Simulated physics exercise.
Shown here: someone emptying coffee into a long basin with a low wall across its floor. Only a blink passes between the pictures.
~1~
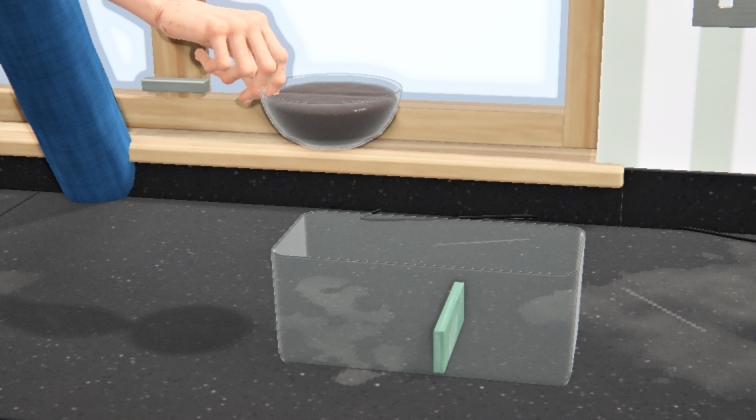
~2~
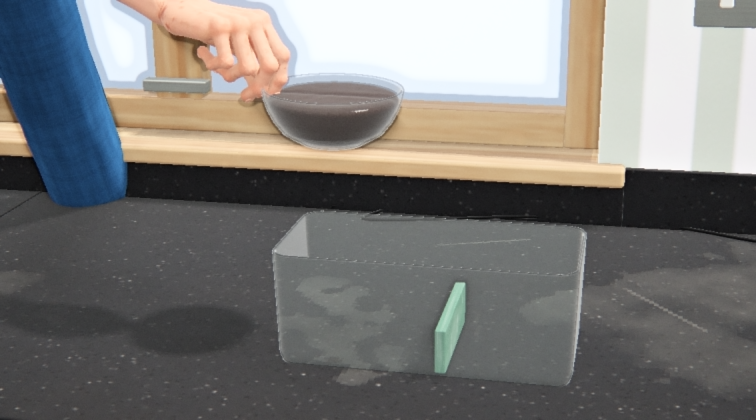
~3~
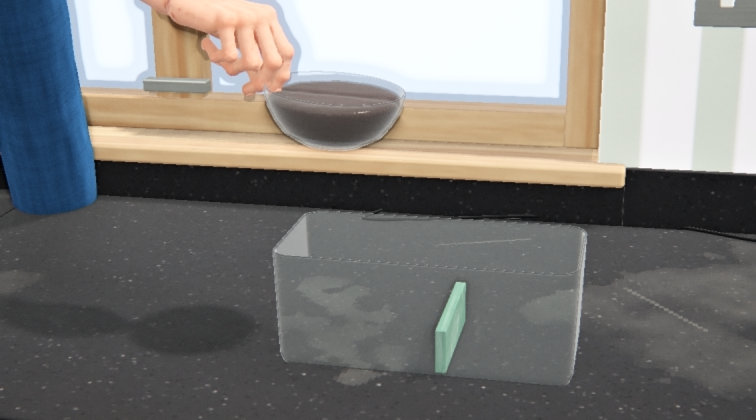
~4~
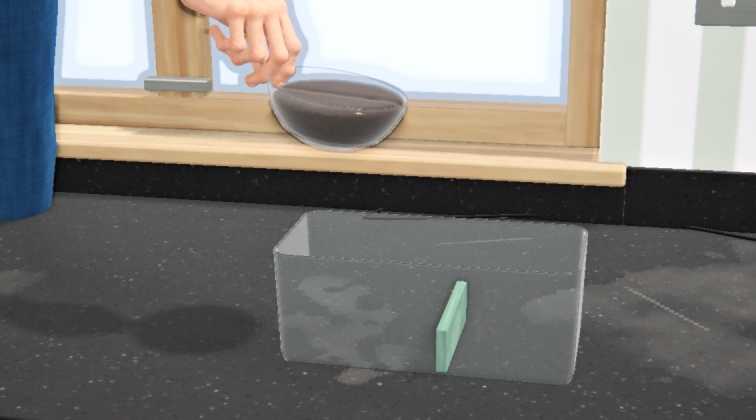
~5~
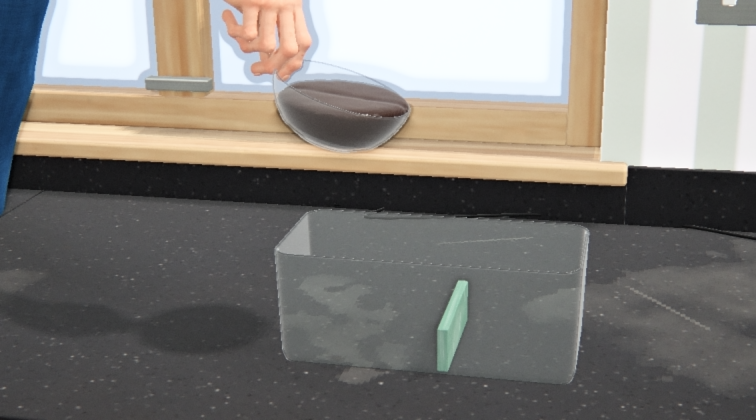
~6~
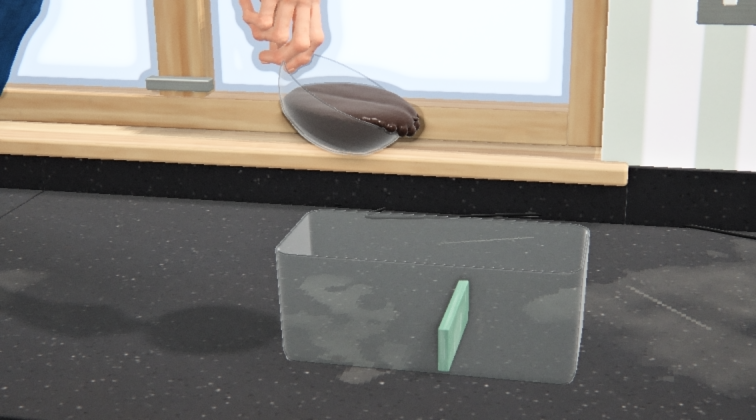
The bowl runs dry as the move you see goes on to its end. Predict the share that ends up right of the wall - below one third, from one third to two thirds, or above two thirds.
The right of the wall is going to hold one third to two thirds.
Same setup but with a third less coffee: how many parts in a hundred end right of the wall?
40 in a hundred.
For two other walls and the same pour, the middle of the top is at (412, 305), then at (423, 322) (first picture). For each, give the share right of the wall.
That'd be about 85 percent for the first and about 75 percent for the other.
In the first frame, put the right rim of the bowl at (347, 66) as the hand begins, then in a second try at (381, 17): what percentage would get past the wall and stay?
About 5 % the first time, about 55 % the second.
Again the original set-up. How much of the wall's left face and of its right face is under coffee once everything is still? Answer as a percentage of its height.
The left side ends up close to 20, the right side close to 30.
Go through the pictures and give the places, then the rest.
Tilt 0°; pouring edge (400, 92); surface from (270, 93) to (398, 98); the long basin's rim runs from (288, 233) to (581, 252); the wall's top is at (450, 307), in the first picture.
Tilt 1°; pouring edge (402, 94); surface from (272, 92) to (399, 99), in the second picture.
Tilt 5°; pouring edge (403, 99); surface from (274, 90) to (400, 101), in the third picture.
Tilt 11°; pouring edge (406, 105); surface from (277, 88) to (404, 103), in the fourth picture.
Tilt 19°; pouring edge (407, 115); surface from (283, 88) to (406, 107); 2 per cent is over the edge, in the fifth picture.
Tilt 29°; pouring edge (407, 127); surface from (288, 92) to (395, 112); 9 per cent is over the edge, in the sixth picture.
A moment on, the bowl is tipped on its side and 12 per cent is still to pour, 12 is left of the wall and 38 right of it.
Next, the bowl is tipped on its side and 0 per cent is still to pour, 41 is left of the wall and 57 right of it.
Then the bowl is tipped on its side and 0 per cent is still to pour, 44 is left of the wall and 55 right of it.
Later the bowl is tipped on its side and 0 per cent is still to pour, 44 is left of the wall and 55 right of it.
At rest 44 per cent lies left of the wall, 55 right of it and 0 outside.
